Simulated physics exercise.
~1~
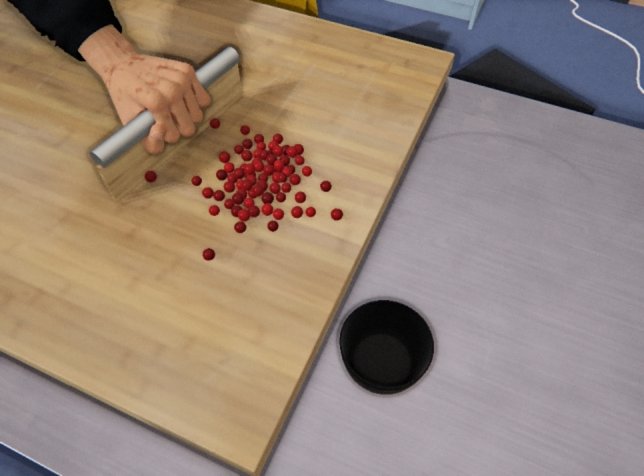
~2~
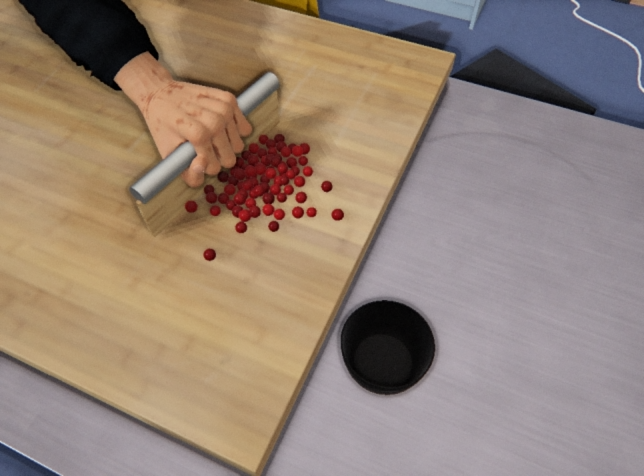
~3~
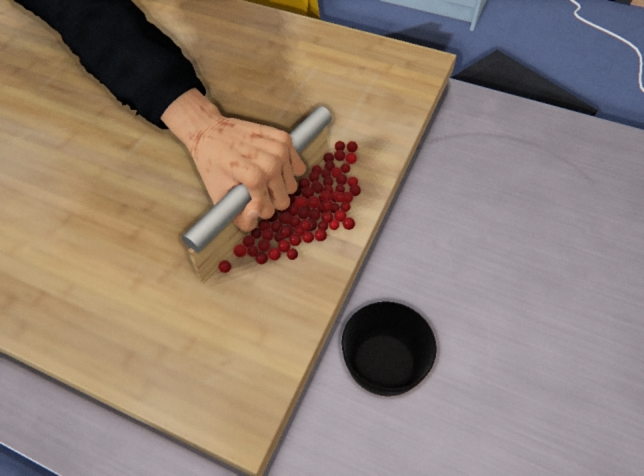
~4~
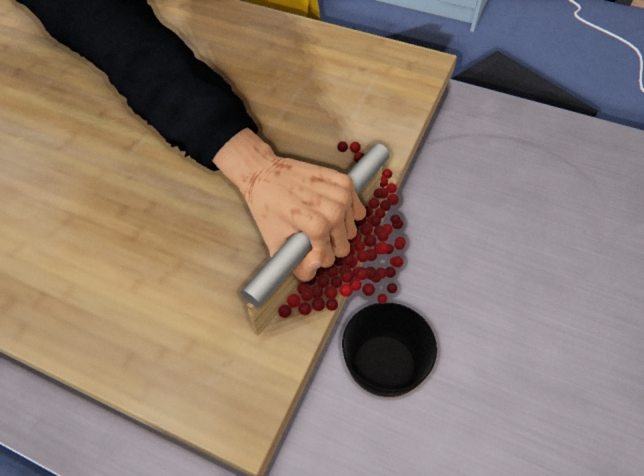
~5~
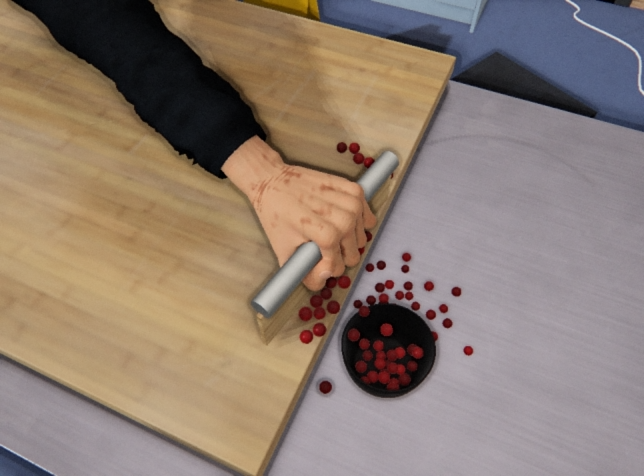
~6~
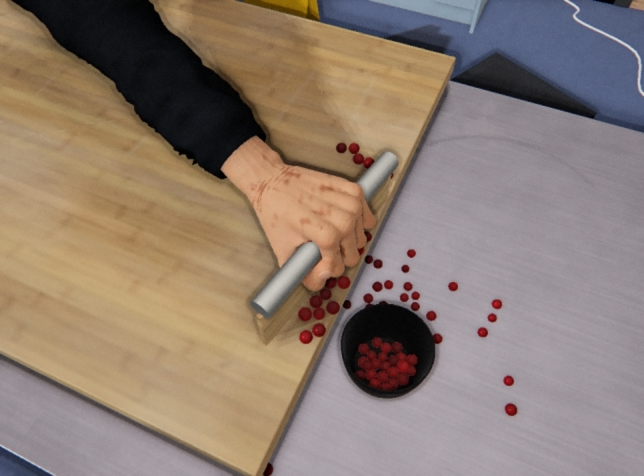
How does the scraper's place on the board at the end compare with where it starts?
It starts toward the upper left of the board, behind the red berries. By the end it is farther right and lower, at the board's right edge near the black bowl.
A hand-held scraper pushes berries off a board, some into a bowl, some missing, some staying.
